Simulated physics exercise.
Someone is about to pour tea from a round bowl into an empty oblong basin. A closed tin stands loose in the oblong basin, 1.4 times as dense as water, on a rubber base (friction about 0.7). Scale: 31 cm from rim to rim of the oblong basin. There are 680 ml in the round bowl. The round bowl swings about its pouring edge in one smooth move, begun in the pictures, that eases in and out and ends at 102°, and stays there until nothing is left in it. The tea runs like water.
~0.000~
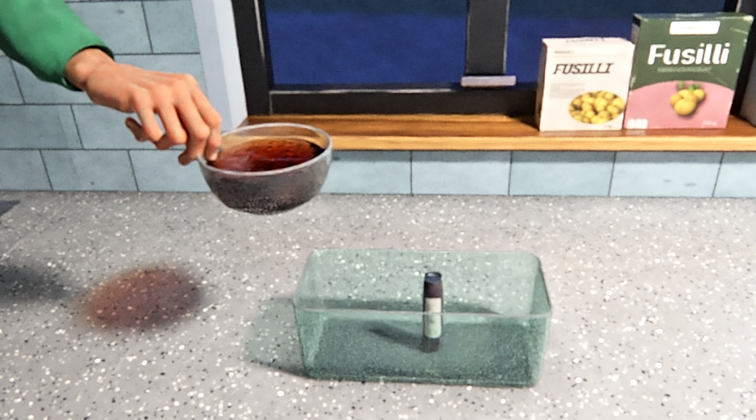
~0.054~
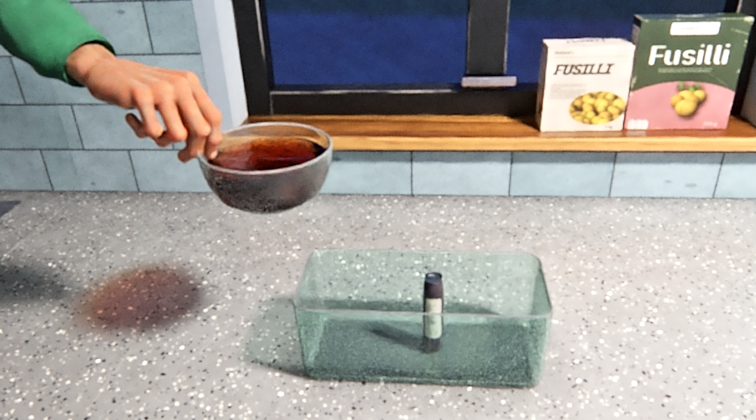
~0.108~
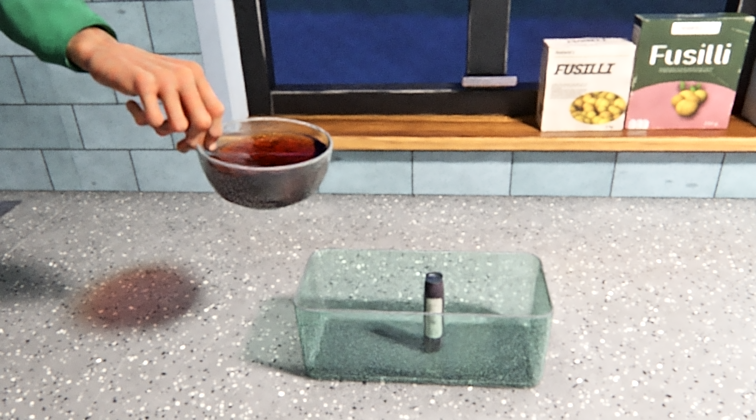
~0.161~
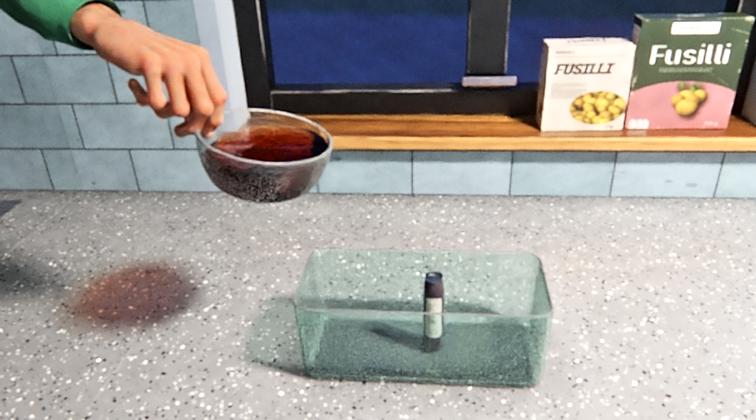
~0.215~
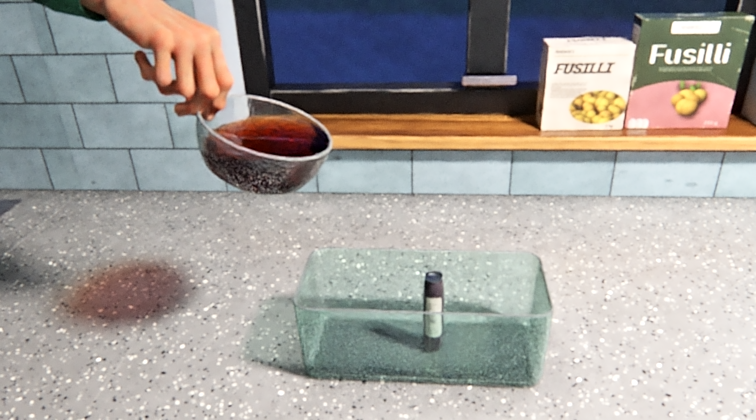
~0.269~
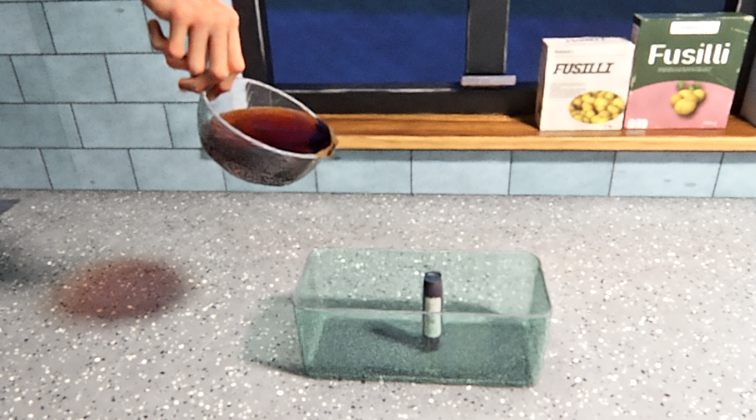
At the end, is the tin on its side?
The tin stays up.
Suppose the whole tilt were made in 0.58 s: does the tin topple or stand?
Then it remains upright.
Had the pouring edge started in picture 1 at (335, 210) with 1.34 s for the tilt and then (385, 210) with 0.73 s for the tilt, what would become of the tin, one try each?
First it keeps standing; then it stays up.
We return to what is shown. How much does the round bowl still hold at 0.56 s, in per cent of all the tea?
About 26 per cent.
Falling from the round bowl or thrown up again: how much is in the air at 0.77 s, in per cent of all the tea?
Near 16 in a hundred.
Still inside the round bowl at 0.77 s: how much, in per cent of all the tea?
Some 0 per cent.
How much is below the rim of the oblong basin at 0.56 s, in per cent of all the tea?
About 10 per cent.
After 0.56 s the tilt is 88° and 26 per cent is still to pour; the tin stands where it began.
After 0.77 s the tilt is 102° and 0 per cent is still to pour; the tin stands where it began.
After 0.99 s the tilt is 102° and 0 per cent is still to pour; the tin stands where it began.
After 1.23 s the tilt is 102° and 0 per cent is still to pour; the tin stands where it began.
In the end the tin stands where it began.
